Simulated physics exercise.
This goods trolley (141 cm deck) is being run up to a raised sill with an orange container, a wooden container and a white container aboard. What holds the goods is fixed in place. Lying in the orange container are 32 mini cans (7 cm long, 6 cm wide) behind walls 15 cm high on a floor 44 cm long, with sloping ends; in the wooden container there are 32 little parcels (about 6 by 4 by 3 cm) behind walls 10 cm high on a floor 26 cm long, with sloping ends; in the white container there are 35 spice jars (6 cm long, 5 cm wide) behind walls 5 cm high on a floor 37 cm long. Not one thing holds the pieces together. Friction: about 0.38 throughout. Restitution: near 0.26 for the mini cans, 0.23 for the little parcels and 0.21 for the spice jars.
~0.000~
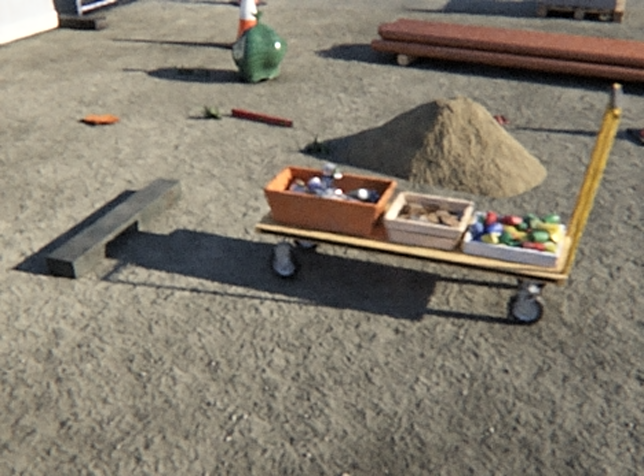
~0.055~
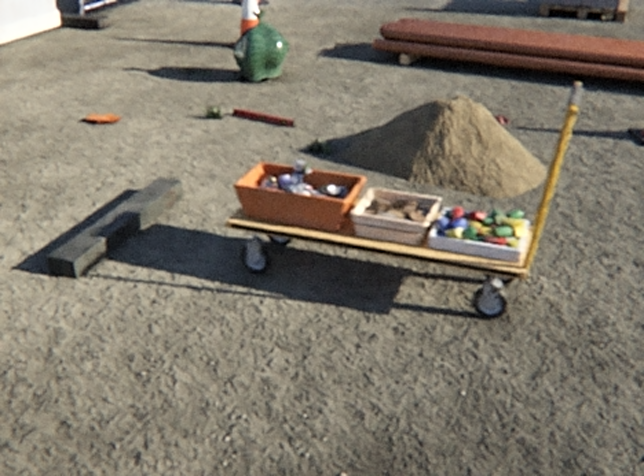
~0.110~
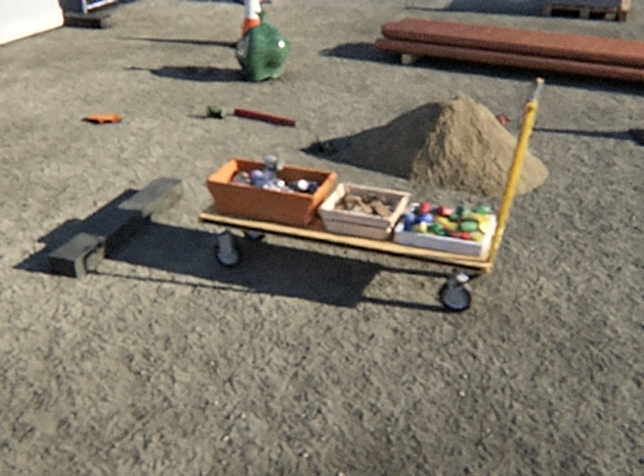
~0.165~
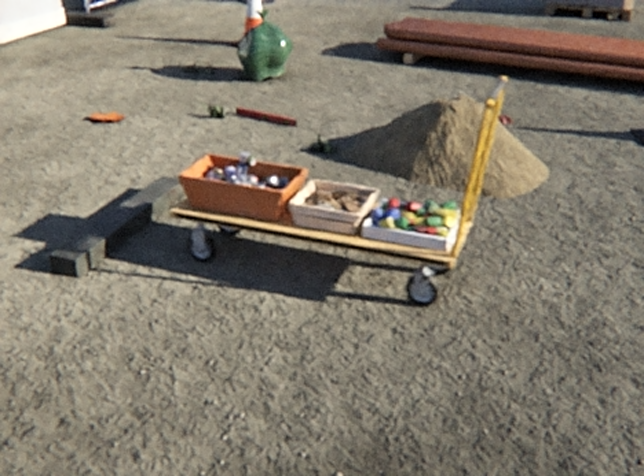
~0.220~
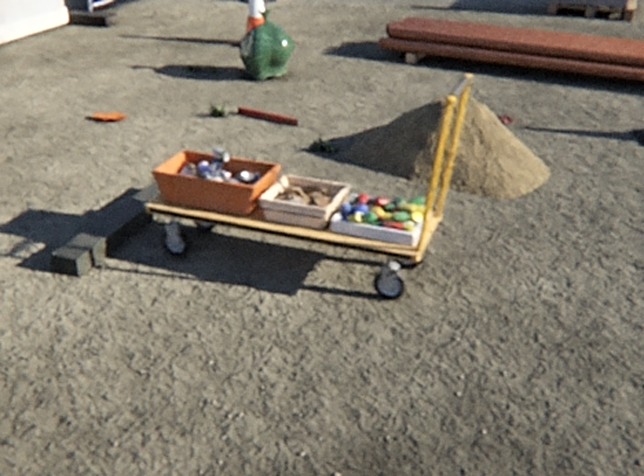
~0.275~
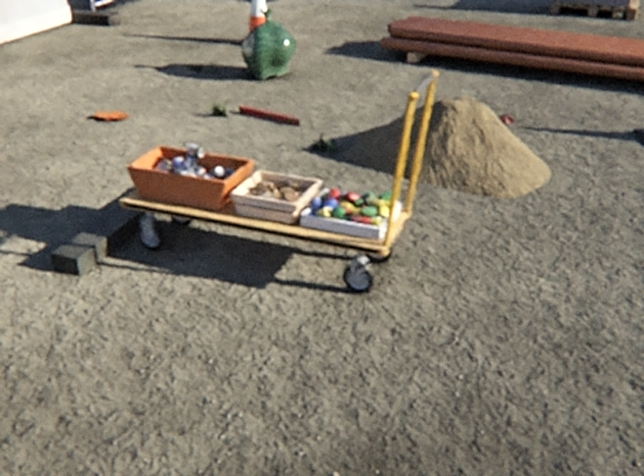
A flat trolley with a yellow handle, carrying an orange container, a wooden one and a white one filled with small items, rolled steadily left across rough ground, closer to a dark raised sill.
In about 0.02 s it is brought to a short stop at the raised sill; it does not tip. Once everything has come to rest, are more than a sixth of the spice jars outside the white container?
Yes - most likely the spillage is greater than a sixth of the load.
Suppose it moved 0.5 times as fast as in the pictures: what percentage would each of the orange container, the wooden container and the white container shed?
Then the orange container sheds 0 per cent, the wooden container 0 per cent, and the white container 10 per cent.
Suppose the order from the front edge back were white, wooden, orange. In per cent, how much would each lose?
With that order the orange container sheds 10 per cent of its load, the wooden container 20 per cent, and the white container 30 per cent.
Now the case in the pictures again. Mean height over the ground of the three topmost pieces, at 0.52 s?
Around 58 centimetres.
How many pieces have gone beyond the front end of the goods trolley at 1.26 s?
About 4.
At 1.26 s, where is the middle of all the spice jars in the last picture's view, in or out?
Middle approx. (327, 209).
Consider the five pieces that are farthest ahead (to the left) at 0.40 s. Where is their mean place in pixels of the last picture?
At about (137, 153).
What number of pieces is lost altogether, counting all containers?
I'd put it near 20.
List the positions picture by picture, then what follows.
In the first frame (each is followed by its nearest rim corner in this view; the camera moves round a little), white container, (556, 255); orange container, (377, 206); 87 cm short of the stop; none out.
The second frame shows white container, (518, 250); orange container, (344, 201); 72 cm short of the stop.
The third frame shows white container, (481, 244); orange container, (313, 196); 56 cm short of the stop.
The fourth frame shows white container, (446, 239); orange container, (282, 192); 41 cm short of the stop.
The fifth frame shows white container, (412, 233); orange container, (253, 187); 26 cm short of the stop.
The sixth frame shows white container, (379, 228); orange container, (224, 182); 11 cm short of the stop; none out.
After 0.30 s, contact.
After 0.40 s, orange container 32 in, 0 out, wooden container 32 in, 0 out and white container 32 in, 3 out.
After 0.52 s, orange container 31 in, 1 out, wooden container 30 in, 2 out and white container 27 in, 8 out.
After 0.75 s, orange container 28 in, 4 out, wooden container 28 in, 4 out and white container 24 in, 11 out.
When it is over (at 1.26 s), orange container 28 in, 4 out, wooden container 28 in, 4 out and white container 24 in, 11 out. Asked share, 11 of 35, 31 per cent.
